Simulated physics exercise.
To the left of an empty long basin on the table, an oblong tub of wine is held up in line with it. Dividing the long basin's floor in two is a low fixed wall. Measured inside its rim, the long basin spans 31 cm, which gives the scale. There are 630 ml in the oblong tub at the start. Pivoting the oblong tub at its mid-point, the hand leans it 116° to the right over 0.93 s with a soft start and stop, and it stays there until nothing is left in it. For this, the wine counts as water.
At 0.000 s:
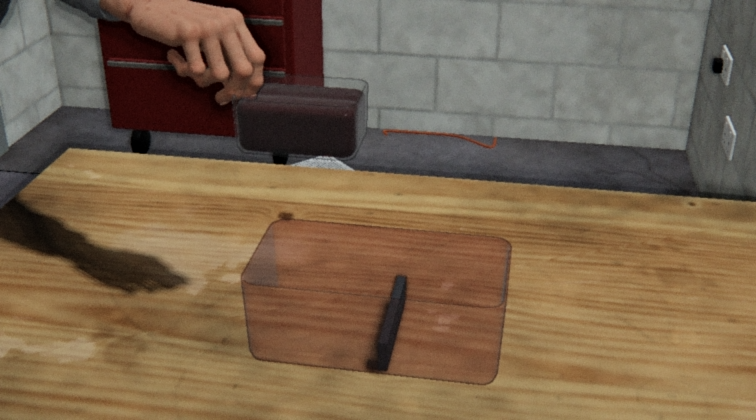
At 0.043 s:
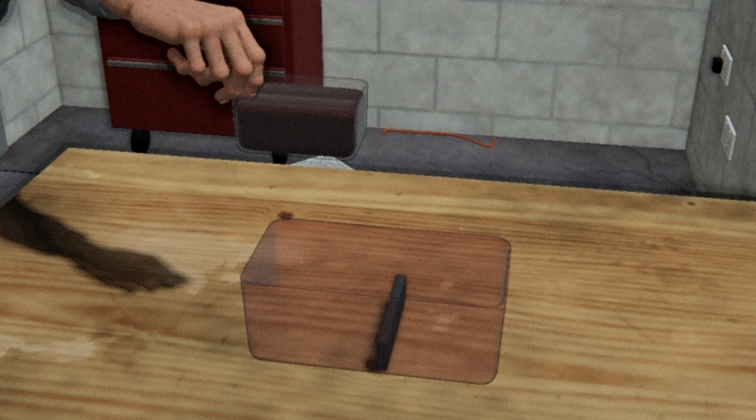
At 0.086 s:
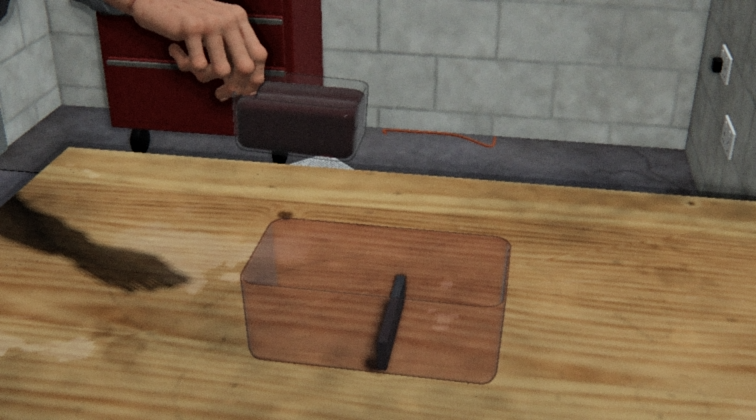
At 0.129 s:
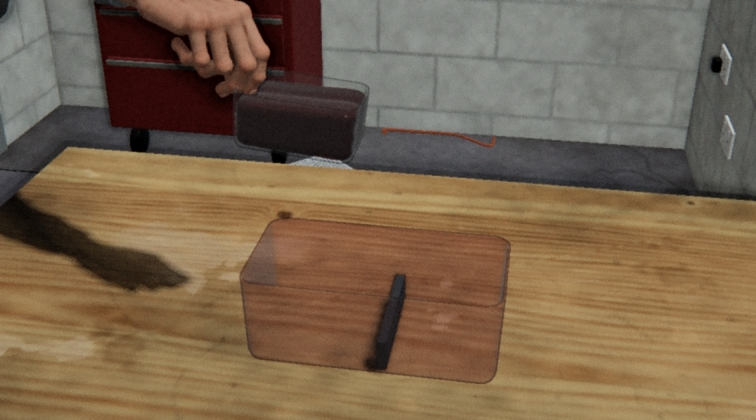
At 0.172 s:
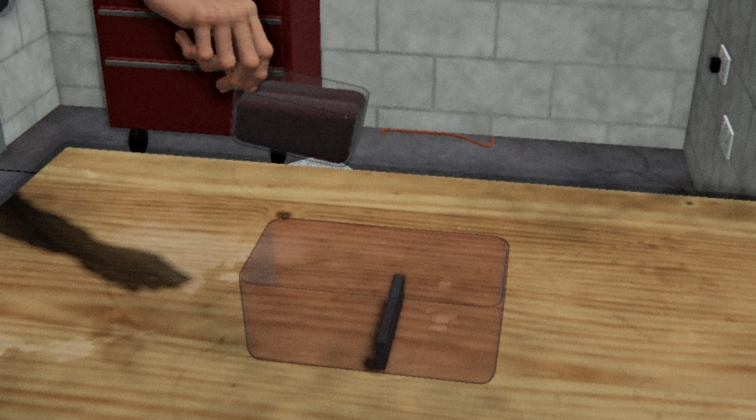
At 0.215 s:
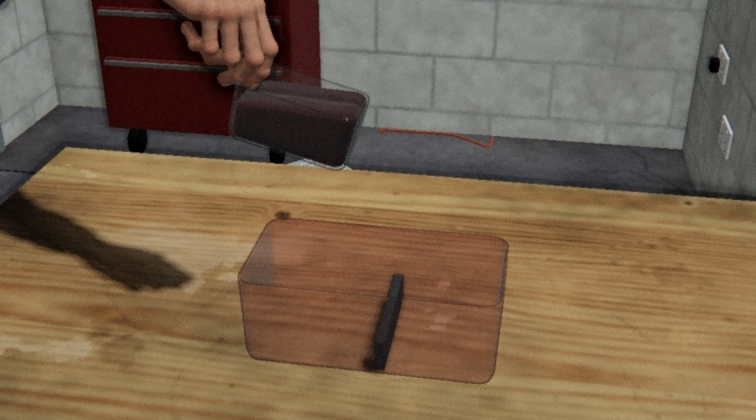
In this clip, a hand holds a clear oblong tub of dark red liquid above and behind an empty, transparent long basin on a wooden table, then gradually tilts the tub slightly to the right while the basin stays still.
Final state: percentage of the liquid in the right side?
Approximately 74 %.
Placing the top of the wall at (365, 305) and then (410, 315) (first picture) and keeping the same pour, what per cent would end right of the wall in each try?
The first gives near 85 per cent and the second near 65 per cent.
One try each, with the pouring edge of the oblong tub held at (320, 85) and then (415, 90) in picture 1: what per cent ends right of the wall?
Try 1: Approx. 45 %; try 2: Approx. 80 %.
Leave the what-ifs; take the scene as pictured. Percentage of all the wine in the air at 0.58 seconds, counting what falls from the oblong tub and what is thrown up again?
Close to 50 per cent, I'd say.
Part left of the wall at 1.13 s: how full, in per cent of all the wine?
The left part holds some 24 per cent.
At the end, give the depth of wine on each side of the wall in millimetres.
Depths at rest: Left around 6 mm, right around 24 mm.
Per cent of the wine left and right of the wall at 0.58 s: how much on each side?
I'd say some 1 in a hundred on the left and 18 on the right.
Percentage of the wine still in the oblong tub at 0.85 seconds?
Close to 3 in a hundred.
After 0.58 s the tilt is 80° and 30 per cent is still to pour, 1 is left of the wall and 18 right of it.
After 0.85 s the tilt is 114° and 3 per cent is still to pour, 15 is left of the wall and 74 right of it.
After 1.13 s the tilt is 116° and 0 per cent is still to pour, 25 is left of the wall and 73 right of it.
After 1.43 s the tilt is 116° and 0 per cent is still to pour, 25 is left of the wall and 73 right of it.
In the end 25 per cent lies left of the wall, 74 right of it and 2 outside.
